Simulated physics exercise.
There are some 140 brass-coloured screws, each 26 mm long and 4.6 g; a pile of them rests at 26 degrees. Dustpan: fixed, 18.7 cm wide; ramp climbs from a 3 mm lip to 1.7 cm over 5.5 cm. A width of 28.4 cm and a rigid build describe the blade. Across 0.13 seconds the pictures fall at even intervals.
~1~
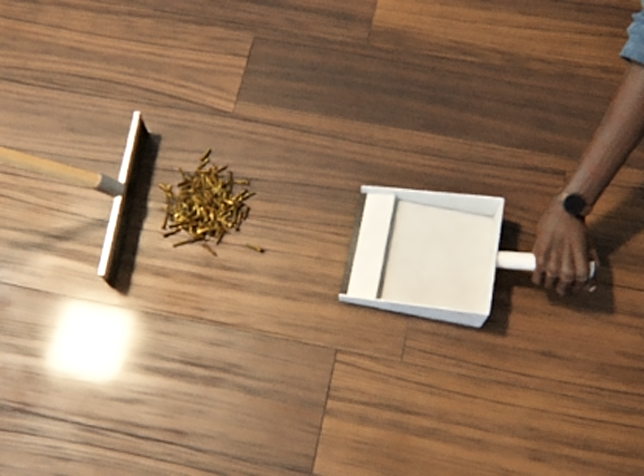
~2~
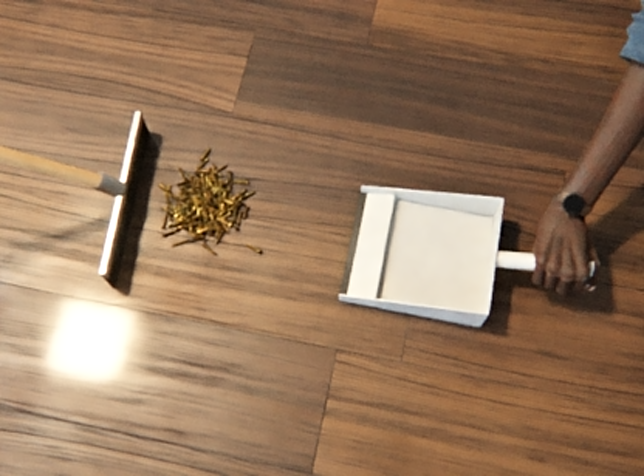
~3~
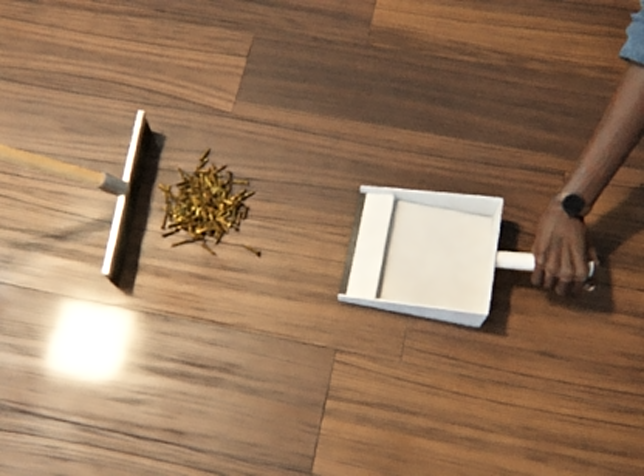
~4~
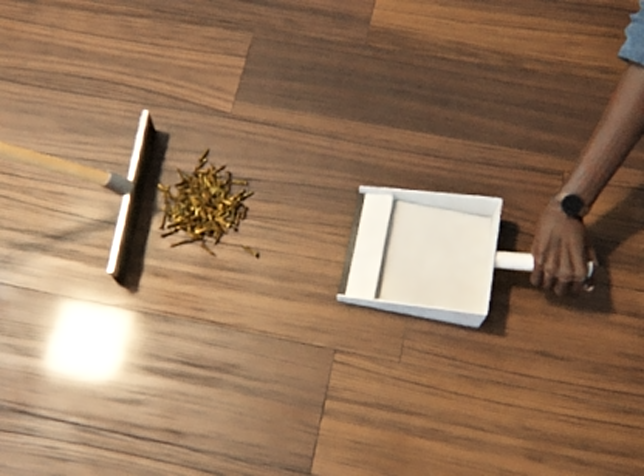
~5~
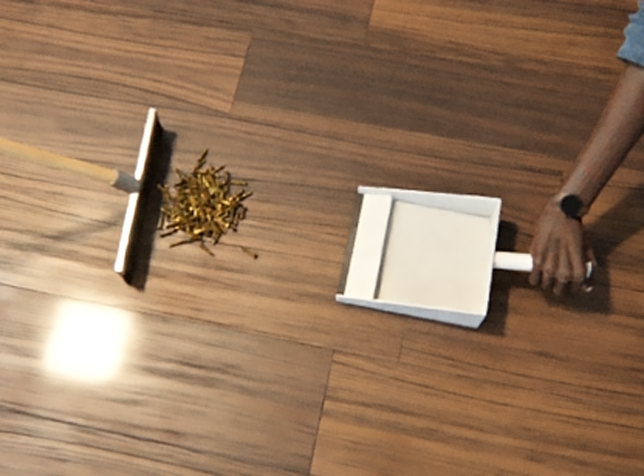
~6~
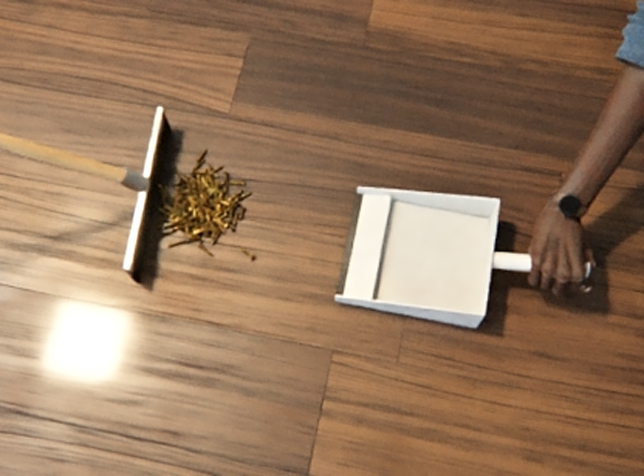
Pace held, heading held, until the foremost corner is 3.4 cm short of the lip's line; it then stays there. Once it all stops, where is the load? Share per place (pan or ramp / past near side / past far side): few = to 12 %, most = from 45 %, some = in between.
Shares - pan: Few, near side: Few, far side: Most.
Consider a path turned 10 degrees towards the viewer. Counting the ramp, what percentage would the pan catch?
The pan, ramp included, would get around 10 per cent.
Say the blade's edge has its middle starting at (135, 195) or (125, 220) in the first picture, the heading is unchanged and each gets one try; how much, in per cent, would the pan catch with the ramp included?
The two tries give some 5 % and some 5 %.
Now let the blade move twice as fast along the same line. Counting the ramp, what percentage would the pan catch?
Near 20 %.
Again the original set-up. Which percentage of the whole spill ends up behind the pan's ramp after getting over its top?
Around 0 in a hundred.
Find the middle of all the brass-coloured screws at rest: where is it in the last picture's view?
When it all comes to rest, the middle is near (353, 183).
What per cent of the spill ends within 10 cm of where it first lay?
Around 0 in a hundred.
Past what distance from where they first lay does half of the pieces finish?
Roughly 26 centimetres.
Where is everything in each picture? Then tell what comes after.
Blade from (104, 275) to (139, 118), moved 0.0 cm, 0 of the pieces shifted so far; middle of the pieces at (204, 205); pan at (431, 260), in the first picture.
Blade from (105, 275) to (140, 117), moved 0.2 cm, 0 of the pieces shifted so far; middle of the pieces at (204, 205), in the second picture.
Blade from (108, 274) to (142, 117), moved 0.8 cm, 1 of the pieces shifted so far; middle of the pieces at (203, 205), in the third picture.
Blade from (113, 273) to (147, 116), moved 1.7 cm, 1 of the pieces shifted so far; middle of the pieces at (202, 205), in the fourth picture.
Blade from (121, 271) to (154, 114), moved 3.1 cm, 1 of the pieces shifted so far; middle of the pieces at (201, 205), in the fifth picture.
Blade from (129, 269) to (162, 113), moved 4.5 cm, 1 of the pieces shifted so far; middle of the pieces at (200, 205); pan at (427, 261), in the sixth picture.
Then, 0.25 s after the last picture, middle of the blade 19 cm from the lip; 0 % over the lip, far side 15 %, near side 0 %.
Then, 0.42 s after the last picture, middle of the blade 10 cm from the lip; 0 % over the lip, far side 40 %, near side 0 %.
Then, 0.72 s after the last picture, middle of the blade 5 cm from the lip; 5 % over the lip, far side 55 %, near side 0 %.
In the end, pan 5 %, near side 0 %, far side 55 %, in front of the lip or behind the blade 35 %.
